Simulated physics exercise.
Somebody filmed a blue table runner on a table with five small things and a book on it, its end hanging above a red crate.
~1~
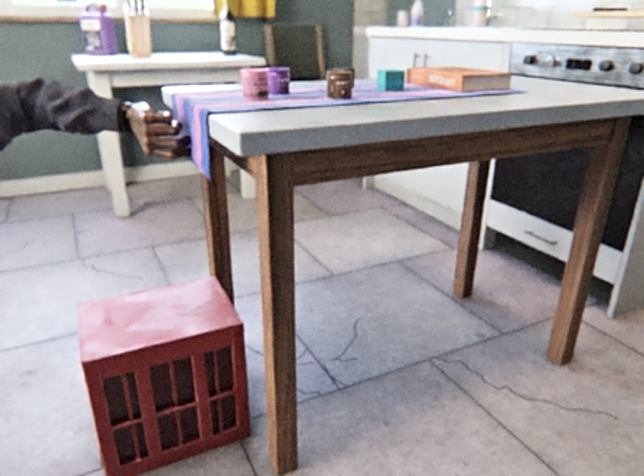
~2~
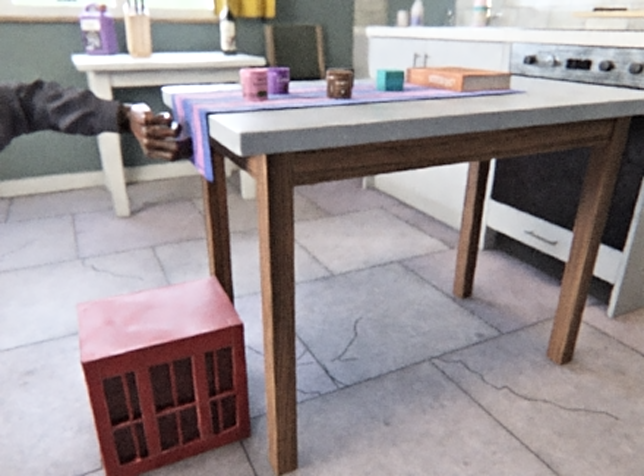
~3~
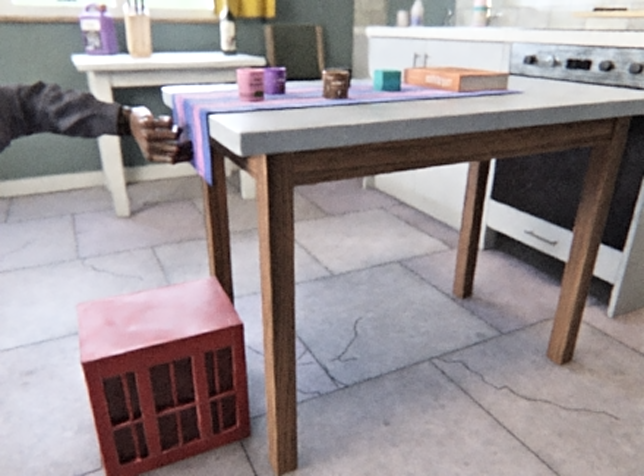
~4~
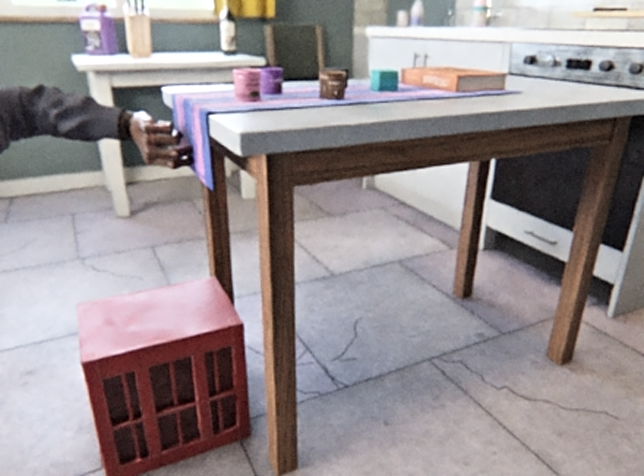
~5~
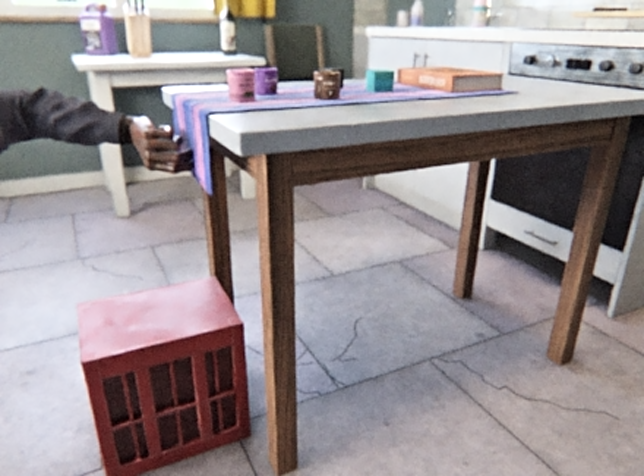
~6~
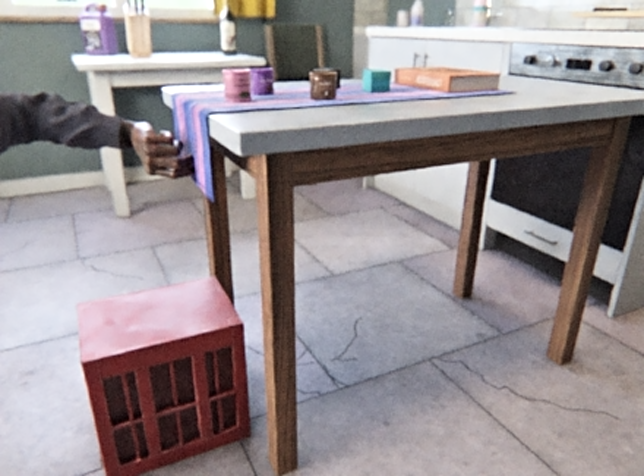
In a kitchen, a hand slowly pulls a table runner leftward, carrying the objects on it.
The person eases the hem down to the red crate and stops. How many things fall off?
The answer is three.
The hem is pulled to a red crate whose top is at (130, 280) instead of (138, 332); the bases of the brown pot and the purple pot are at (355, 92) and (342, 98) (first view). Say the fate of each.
The brown pot survives, the purple pot remains up.
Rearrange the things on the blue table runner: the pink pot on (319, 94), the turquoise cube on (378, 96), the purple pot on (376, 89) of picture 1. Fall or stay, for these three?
The pink pot is carried off, the turquoise cube keeps its place on top, the purple pot stays on.
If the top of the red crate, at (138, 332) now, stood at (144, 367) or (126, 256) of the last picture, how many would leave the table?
In that case 4 and 1.
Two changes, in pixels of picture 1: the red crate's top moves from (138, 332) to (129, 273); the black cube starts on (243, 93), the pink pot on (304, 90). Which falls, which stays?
The black cube tumbles off; the pink pot stays on.
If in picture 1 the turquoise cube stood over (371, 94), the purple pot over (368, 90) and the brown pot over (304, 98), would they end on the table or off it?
The turquoise cube stays on; the purple pot remains up; the brown pot tumbles off.
Soon after, hem near (197, 242); pink pot gone.
Then, hem near (200, 283); pink pot and purple pot gone.
At rest, hem on the crate; pink pot, purple pot and brown pot gone. Over the edge go three.
